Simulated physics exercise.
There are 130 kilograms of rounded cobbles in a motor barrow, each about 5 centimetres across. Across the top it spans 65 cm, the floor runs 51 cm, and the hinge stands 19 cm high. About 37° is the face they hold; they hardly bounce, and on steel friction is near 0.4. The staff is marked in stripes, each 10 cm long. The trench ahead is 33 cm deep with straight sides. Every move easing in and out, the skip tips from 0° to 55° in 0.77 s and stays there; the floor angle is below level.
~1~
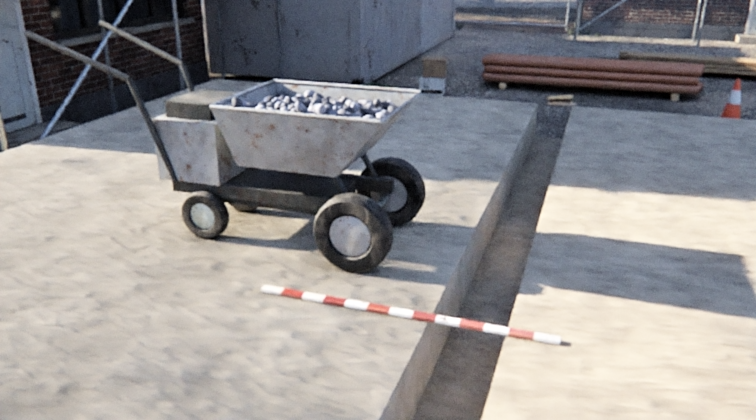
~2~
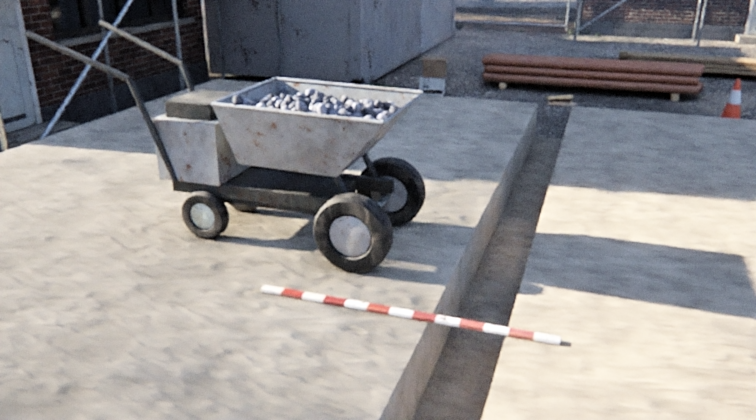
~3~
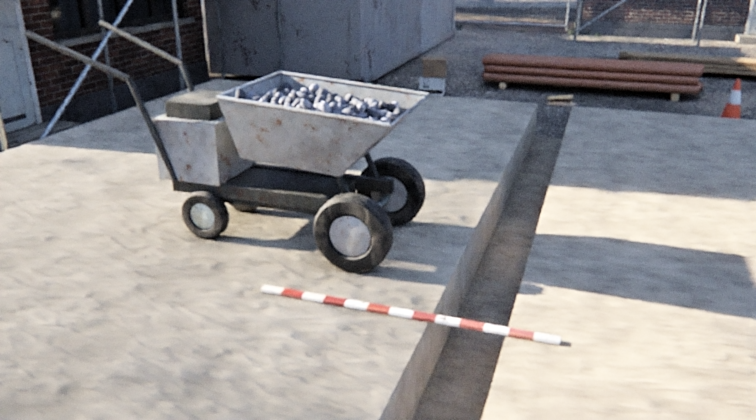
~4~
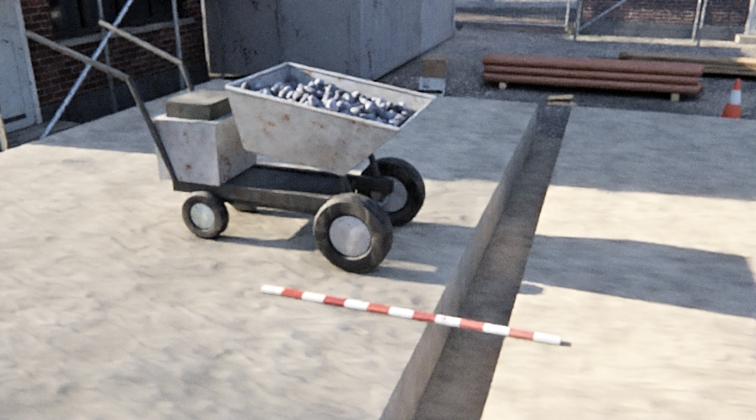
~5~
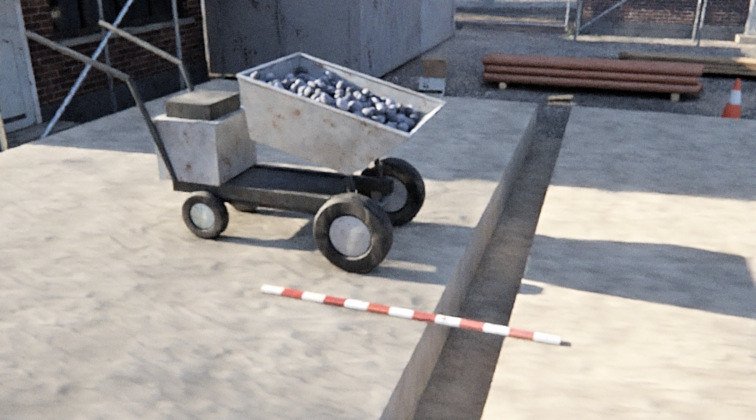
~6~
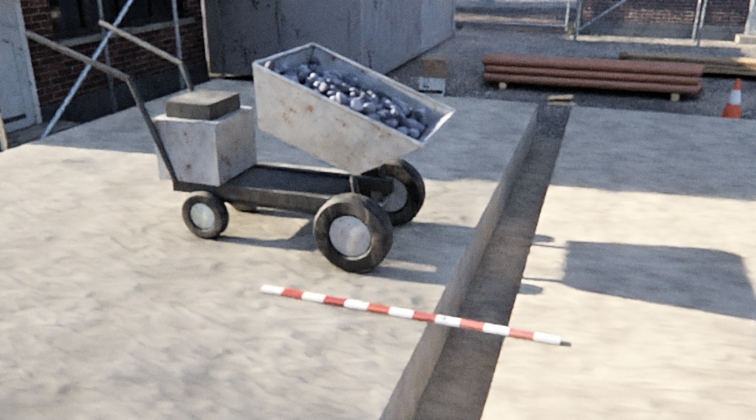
A metal skip full of grey stones tilts steadily forward to the right on its cart.
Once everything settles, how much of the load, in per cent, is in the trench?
Once it settles, about 36 per cent of the load is there.
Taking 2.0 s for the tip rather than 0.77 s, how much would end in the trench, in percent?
It would come to roughly 45 per cent.
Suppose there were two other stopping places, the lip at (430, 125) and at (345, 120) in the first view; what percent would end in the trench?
10 and 55 %.
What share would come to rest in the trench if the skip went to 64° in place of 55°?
Some 50% would finish there.
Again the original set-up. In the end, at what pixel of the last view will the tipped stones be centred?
Around (515, 308).
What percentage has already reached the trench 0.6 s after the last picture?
Close to 10 per cent at that time.
Then, 0.3 s after the last picture the floor is at 47°, 100 % in the skip; the foremost stones are at (453, 167).
Then, 0.6 s after the last picture the floor is at 55°, 91 % in the skip, 9 % in the trench; the foremost stones are at (523, 251).
Then, 0.9 s after the last picture the floor is at 55°, 58 % in the skip, 18 % in the trench, 24 % past the trench; the foremost stones are at (631, 286).
Then, 2.9 s after the last picture the floor is at 55°, 36 % in the skip, 36 % in the trench, 27 % past the trench; the foremost stones are past the picture's edge.
